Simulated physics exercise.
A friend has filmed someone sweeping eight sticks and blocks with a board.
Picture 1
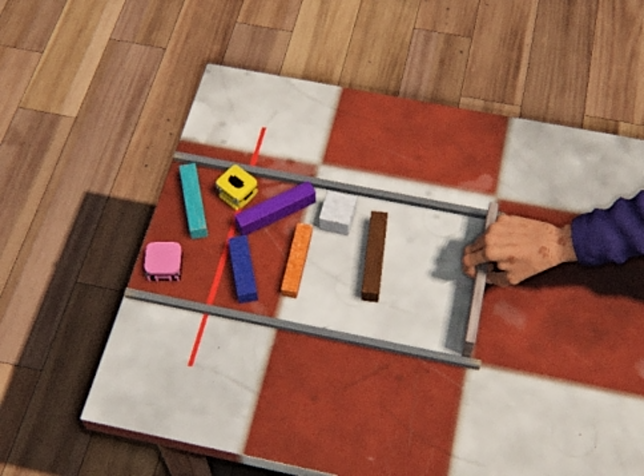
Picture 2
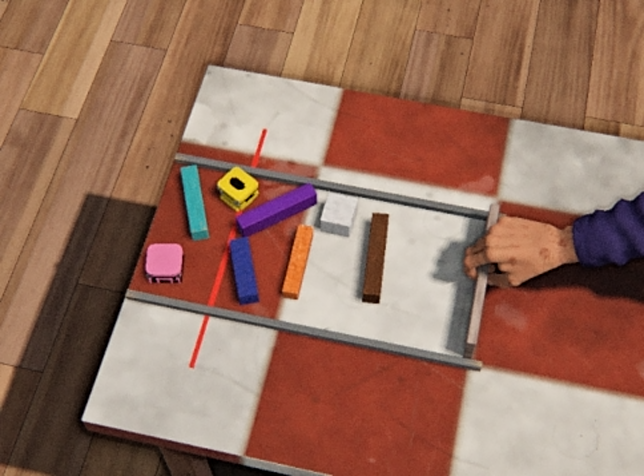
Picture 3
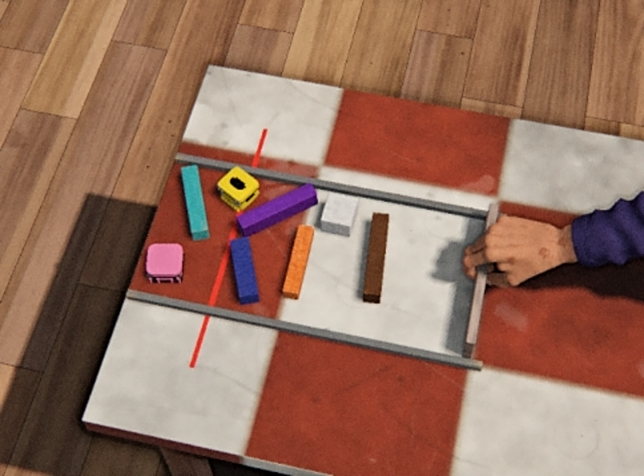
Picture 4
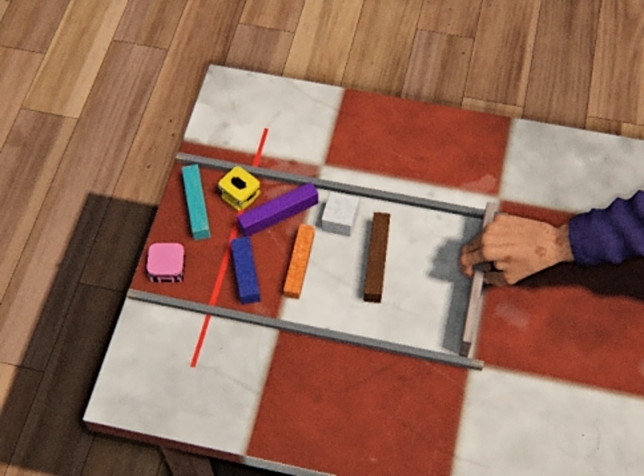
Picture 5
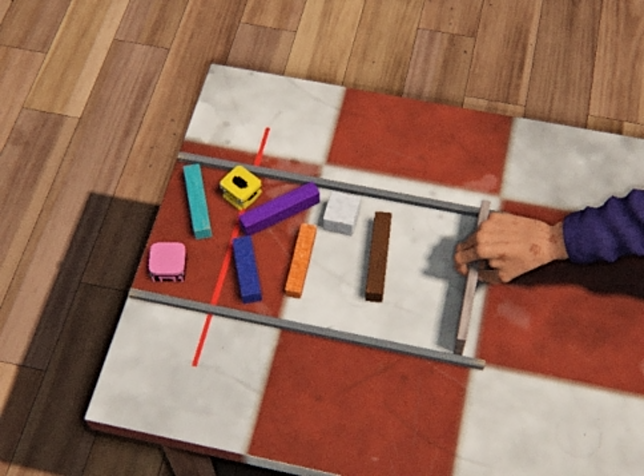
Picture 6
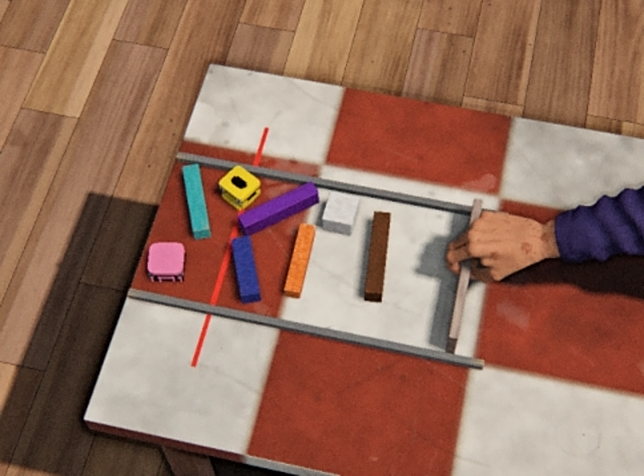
A hand in a purple sleeve held a board at the right end of two rails, then slid it slightly left, while the eight colourful sticks and blocks between the rails stayed put.
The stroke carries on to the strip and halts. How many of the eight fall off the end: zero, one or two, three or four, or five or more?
As it turns out, the number that fall off is one or two.
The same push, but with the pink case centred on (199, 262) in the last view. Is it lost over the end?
From there it survives.
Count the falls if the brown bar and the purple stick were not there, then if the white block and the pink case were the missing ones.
Fallen: 0, and 0 in the other try.
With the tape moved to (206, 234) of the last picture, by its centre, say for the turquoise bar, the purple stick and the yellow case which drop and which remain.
The turquoise bar drops off; the purple stick tumbles off; the yellow case comes down.
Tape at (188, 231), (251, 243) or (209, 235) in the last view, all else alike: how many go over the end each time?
In that order 5, 0 and 3.
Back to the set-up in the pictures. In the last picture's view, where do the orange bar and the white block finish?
Near (205, 242) and (212, 191).
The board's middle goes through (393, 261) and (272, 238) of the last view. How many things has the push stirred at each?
First 0, then 7.
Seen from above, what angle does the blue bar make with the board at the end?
Near 0 degrees.
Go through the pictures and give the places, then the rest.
The first picture shows pink case (164, 262); turquoise bar (193, 201); yellow case (238, 188); board (480, 279); tape (230, 239).
The second picture shows turquoise bar (195, 203); brown bar (376, 258).
The third picture shows yellow case (239, 190); orange bar (299, 262).
The fourth picture shows pink case (167, 263); purple stick (278, 210).
The fifth picture shows turquoise bar (198, 201); blue bar (247, 269).
The sixth picture shows pink case (167, 263); turquoise bar (196, 201); yellow case (240, 188); board (465, 275); tape (233, 239).
Soon after, none off yet; pink case at rest near (167, 263); turquoise bar at rest near (196, 201); yellow case at rest near (240, 188).
After that, none off yet; pink case at rest near (167, 263); turquoise bar at rest near (196, 201); yellow case moving near (237, 187).
In the end, the number that fall off is one or two; gone, turquoise bar.
